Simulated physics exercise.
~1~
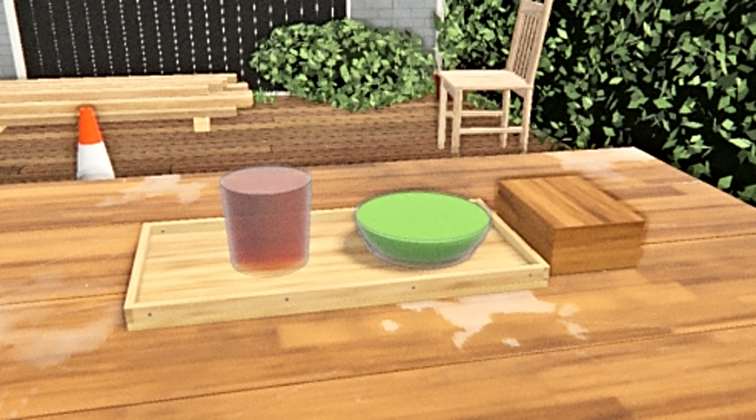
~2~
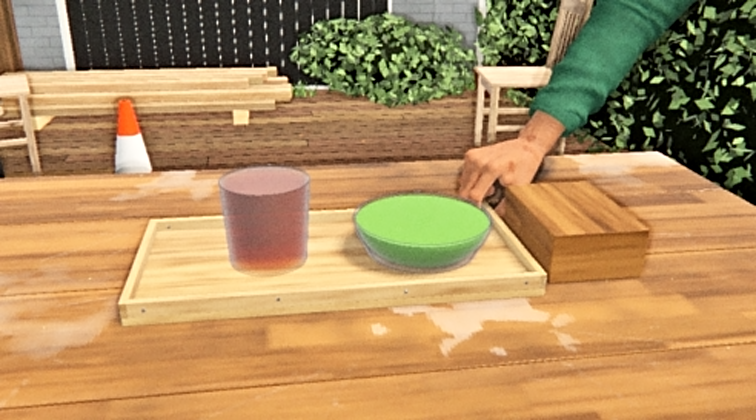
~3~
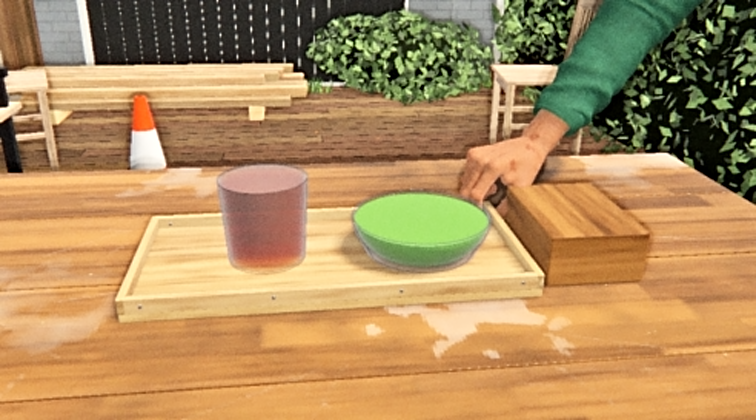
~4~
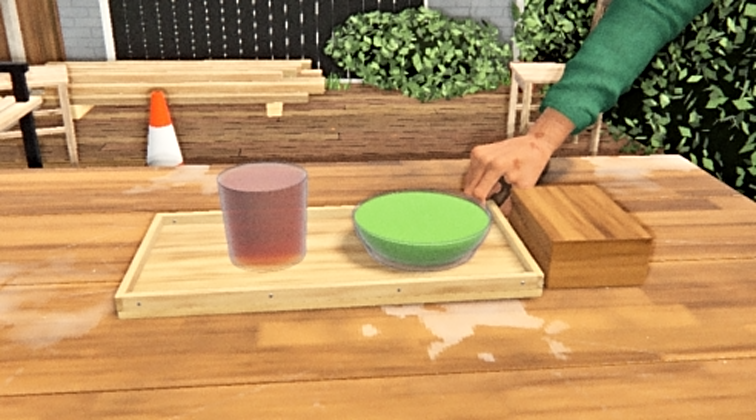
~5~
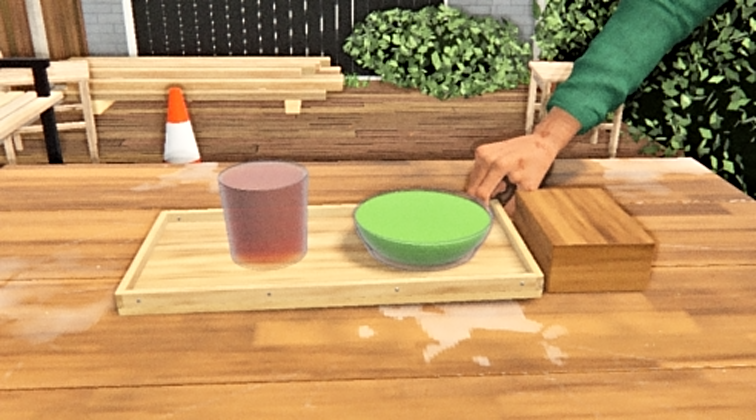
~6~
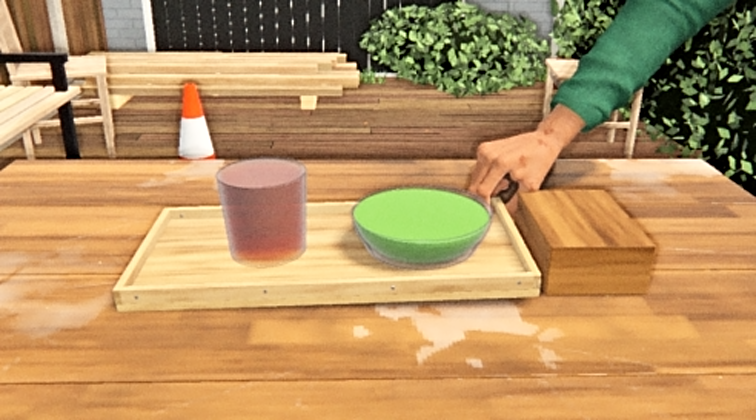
A green-sleeved arm reaching in from the right and gripping the end of a wooden tray holding red and green liquids, barely moving it.
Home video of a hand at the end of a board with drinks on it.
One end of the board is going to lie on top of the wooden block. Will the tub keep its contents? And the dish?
Tub - runs over, dish - runs over.
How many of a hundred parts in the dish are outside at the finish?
Note: Some 24 parts in a hundred.
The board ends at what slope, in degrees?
It ends up tilted at around 9°.
Next, the board slopes by about 5°; tub, it has slopped over; dish, it has slopped over.
After that, the board slopes by about 10°; tub, it has slopped over; dish, it has slopped over.
Finally, the board slopes by about 9°, resting on the wooden block; tub, it has slopped over; dish, it has slopped over.
